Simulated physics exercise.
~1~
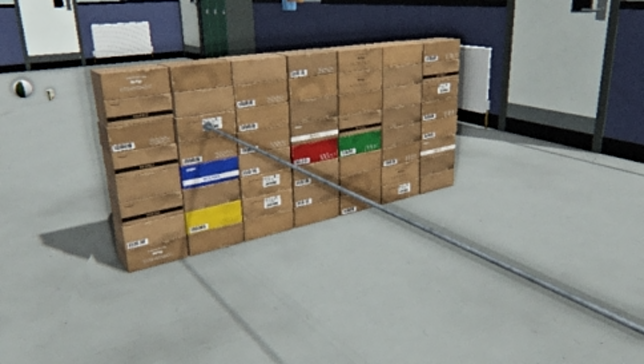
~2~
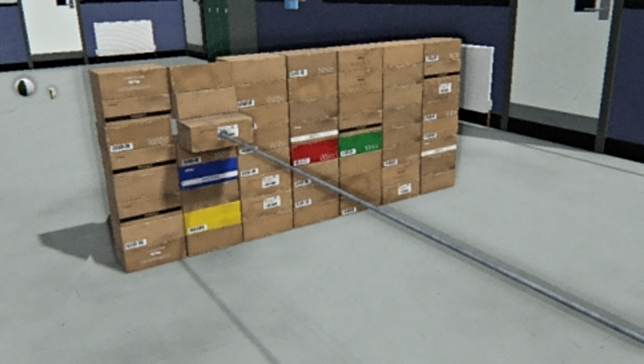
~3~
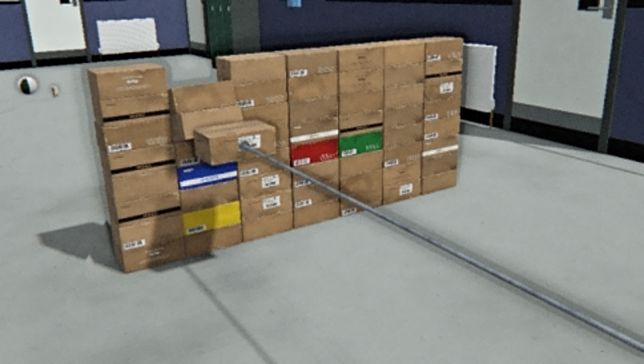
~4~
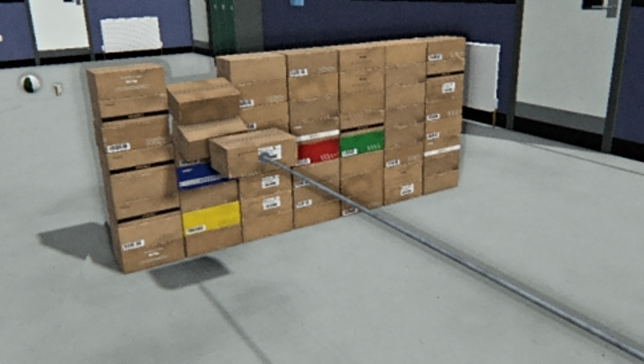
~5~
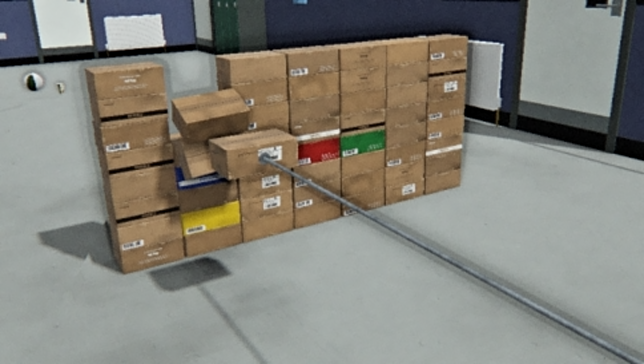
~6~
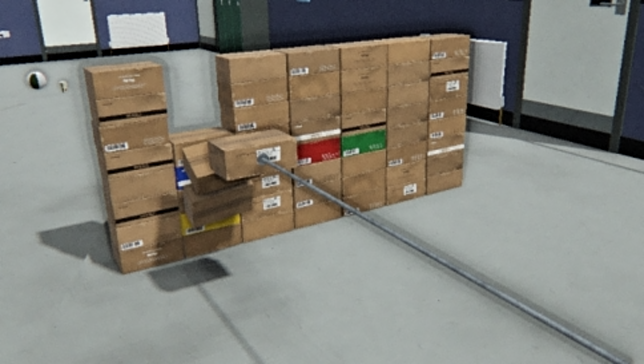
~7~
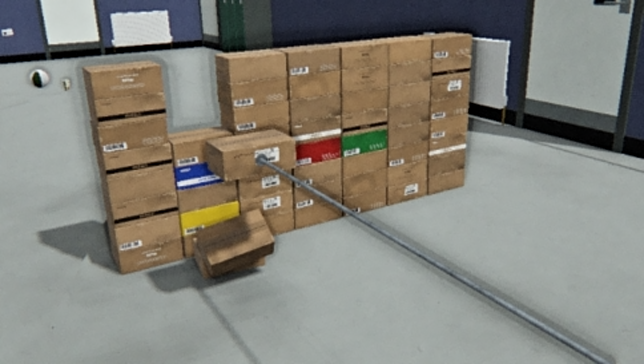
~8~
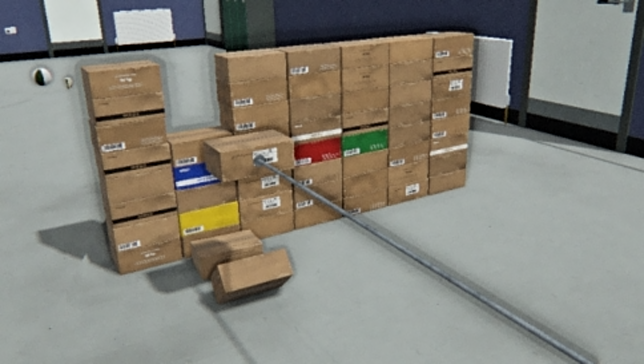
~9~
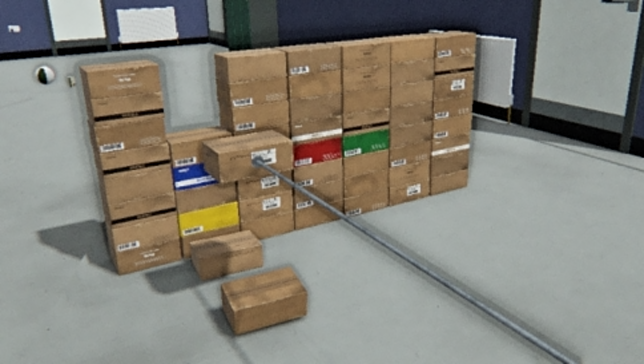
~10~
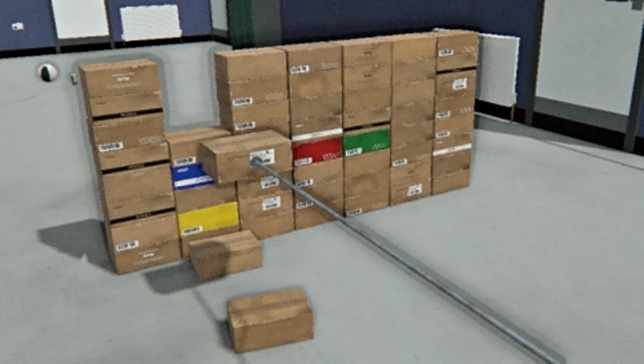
A steel rod drew one box straight out of a wall of stacked cardboard boxes, and the two above it toppled forward onto the floor, while the blue, yellow, red and green boxes stayed put and the pulled one remained on the rod's end.
